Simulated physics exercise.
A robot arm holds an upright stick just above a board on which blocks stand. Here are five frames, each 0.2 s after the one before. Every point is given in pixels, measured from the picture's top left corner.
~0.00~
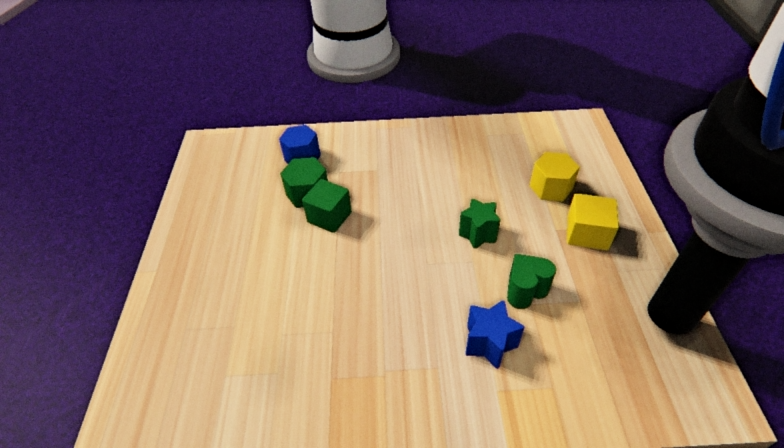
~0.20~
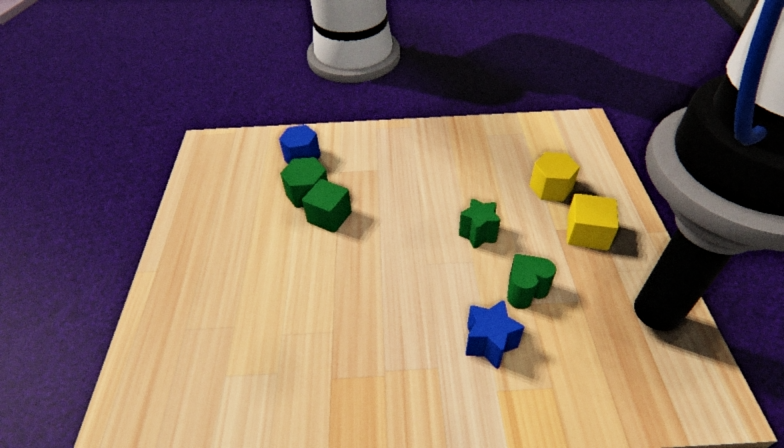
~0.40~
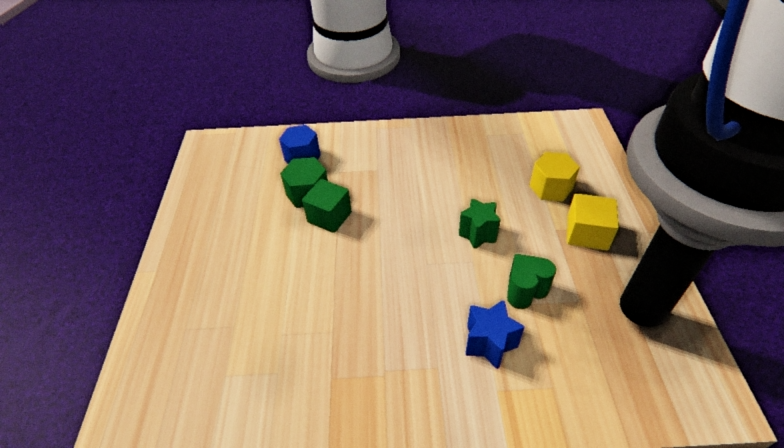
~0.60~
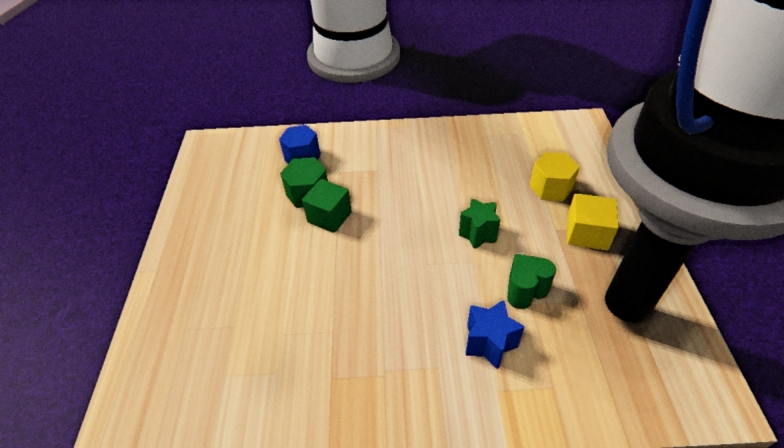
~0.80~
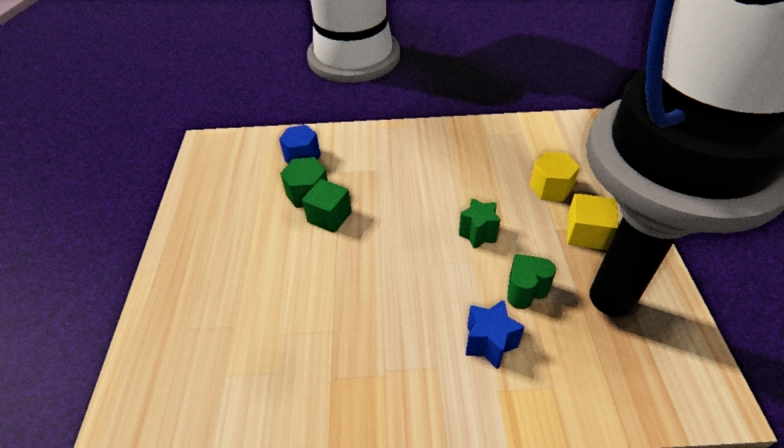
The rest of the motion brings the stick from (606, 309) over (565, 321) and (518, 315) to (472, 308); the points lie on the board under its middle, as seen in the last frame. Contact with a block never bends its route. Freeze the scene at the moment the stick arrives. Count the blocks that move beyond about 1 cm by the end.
Going by the path, two blocks will move.
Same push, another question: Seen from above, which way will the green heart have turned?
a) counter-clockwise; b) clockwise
Correct choice: B.
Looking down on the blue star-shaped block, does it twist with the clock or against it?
Twists anticlockwise.
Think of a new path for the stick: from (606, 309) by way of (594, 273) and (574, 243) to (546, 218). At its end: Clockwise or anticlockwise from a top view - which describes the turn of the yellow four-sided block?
Clockwise from above.
What follows on the original path. One third of the way, stick (568, 311); nothing pushed yet.
Two thirds of the way, stick (518, 304); green heart (517, 262), turned 35° clockwise.
At the end, stick (474, 297); green star-shaped block not moved; blue star-shaped block (476, 323), turned 55° anticlockwise; green heart (513, 261), turned 50° clockwise.
